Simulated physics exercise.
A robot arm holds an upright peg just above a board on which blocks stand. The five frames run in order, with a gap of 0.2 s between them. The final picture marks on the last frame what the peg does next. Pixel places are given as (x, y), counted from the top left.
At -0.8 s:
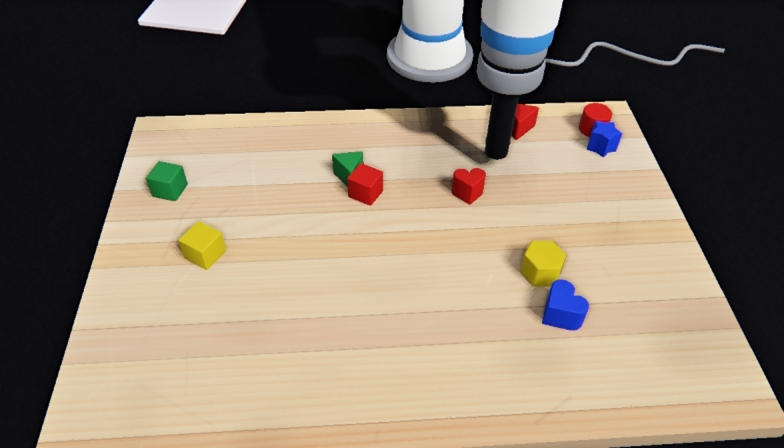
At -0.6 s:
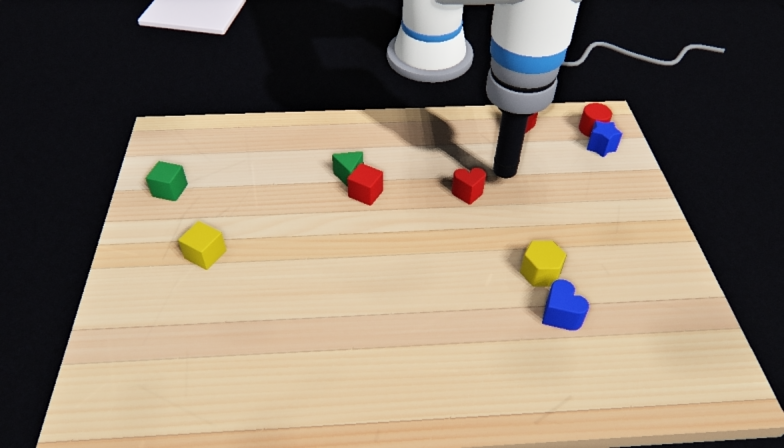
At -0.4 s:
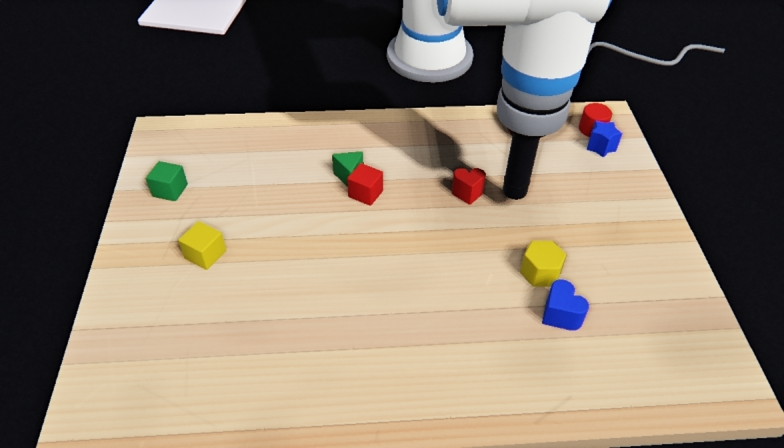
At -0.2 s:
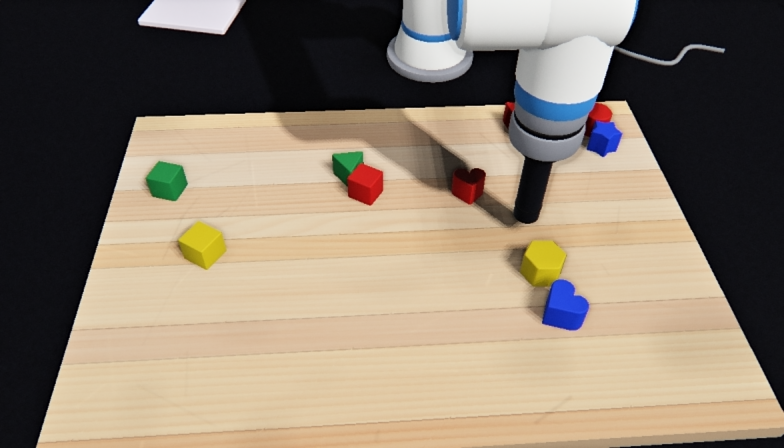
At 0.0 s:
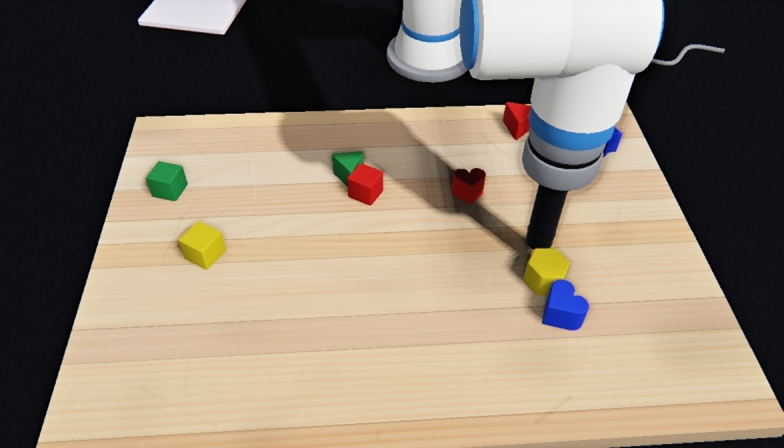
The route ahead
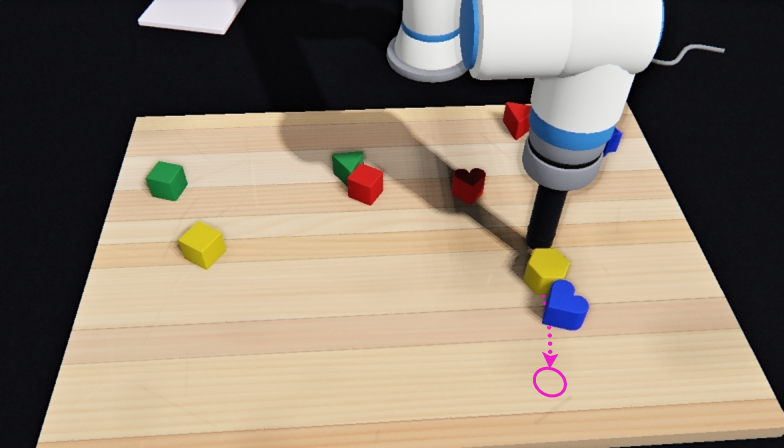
A robot arm moved its black peg down across the wooden board, passing to the right of the red heart, and nudged the yellow six-sided block slightly toward the blue heart.
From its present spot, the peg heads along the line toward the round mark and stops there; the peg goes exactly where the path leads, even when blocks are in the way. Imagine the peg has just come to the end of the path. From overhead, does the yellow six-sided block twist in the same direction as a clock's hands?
No
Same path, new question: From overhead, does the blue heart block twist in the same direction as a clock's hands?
Answer: Yes.
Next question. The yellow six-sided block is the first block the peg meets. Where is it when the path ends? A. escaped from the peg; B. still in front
A - escaped from the peg.
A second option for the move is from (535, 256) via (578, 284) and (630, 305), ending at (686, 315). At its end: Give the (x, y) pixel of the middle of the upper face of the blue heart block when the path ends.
It ends at (574, 326).
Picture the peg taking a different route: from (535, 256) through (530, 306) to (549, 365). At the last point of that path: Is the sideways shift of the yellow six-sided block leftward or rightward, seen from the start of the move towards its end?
It is pushed towards the left-hand side.
The drawn path runs from (535, 256) via (543, 294) and (550, 336), ending at (550, 382).
What follows on the original path. One third of the way, peg (547, 281); yellow six-sided block (570, 300), turned 35° anticlockwise; blue heart block (588, 335), turned 35° clockwise.
Two thirds of the way, peg (554, 324); yellow six-sided block (593, 324), turned 65° anticlockwise; blue heart block (608, 358), turned 70° clockwise.
At the end, peg (554, 370); yellow six-sided block (594, 325), turned 65° anticlockwise; blue heart block (608, 359), turned 65° clockwise.
